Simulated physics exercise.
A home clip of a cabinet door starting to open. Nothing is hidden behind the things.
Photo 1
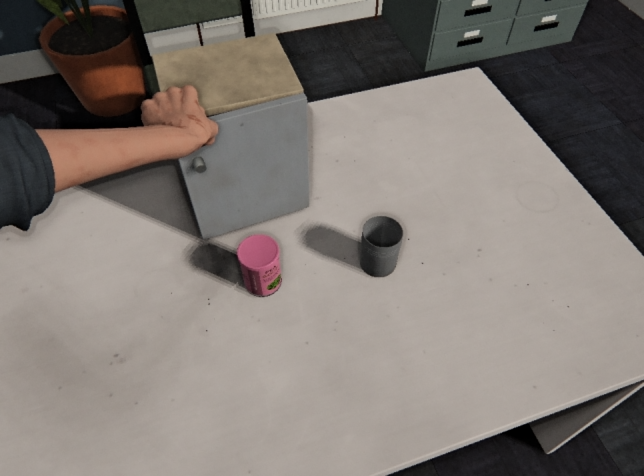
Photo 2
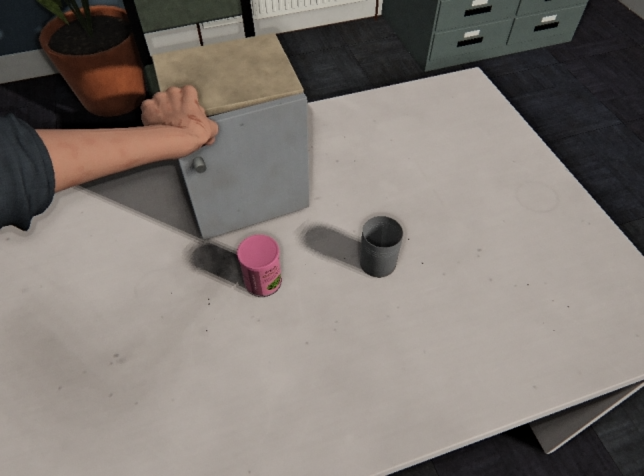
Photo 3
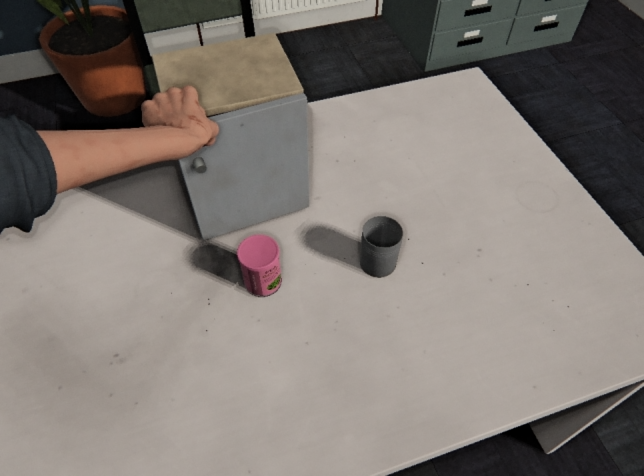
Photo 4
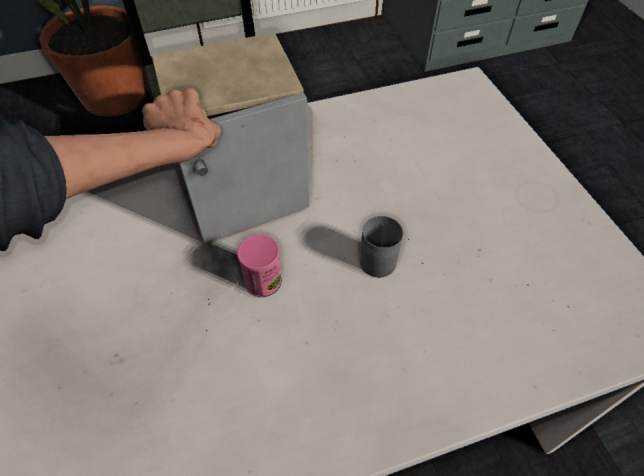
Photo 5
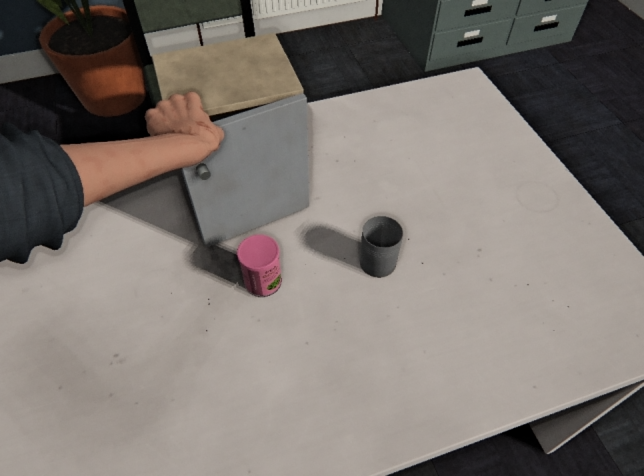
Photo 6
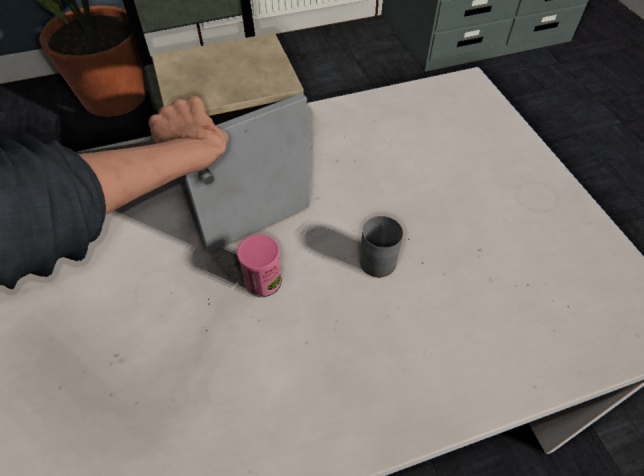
On a pale tabletop, a hand slowly pulling a small grey cabinet's door slightly open behind a pink tin and grey beaker.
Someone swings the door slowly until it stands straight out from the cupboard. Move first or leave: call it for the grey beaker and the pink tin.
Call: Grey beaker - leave; pink tin - move first.
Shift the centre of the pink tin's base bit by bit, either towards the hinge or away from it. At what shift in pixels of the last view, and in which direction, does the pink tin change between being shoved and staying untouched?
Down, roughly 32 px.
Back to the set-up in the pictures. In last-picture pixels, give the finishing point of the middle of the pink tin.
Looks like it settles somewhere around (369, 283).
Then, 1.04 s on from there, door 58° open; grey beaker at rest near (380, 248); pink tin displaced about its own width near (300, 284).
In the end, the grey beaker stays untouched, near (380, 248); the pink tin gets shoved, near (369, 283).
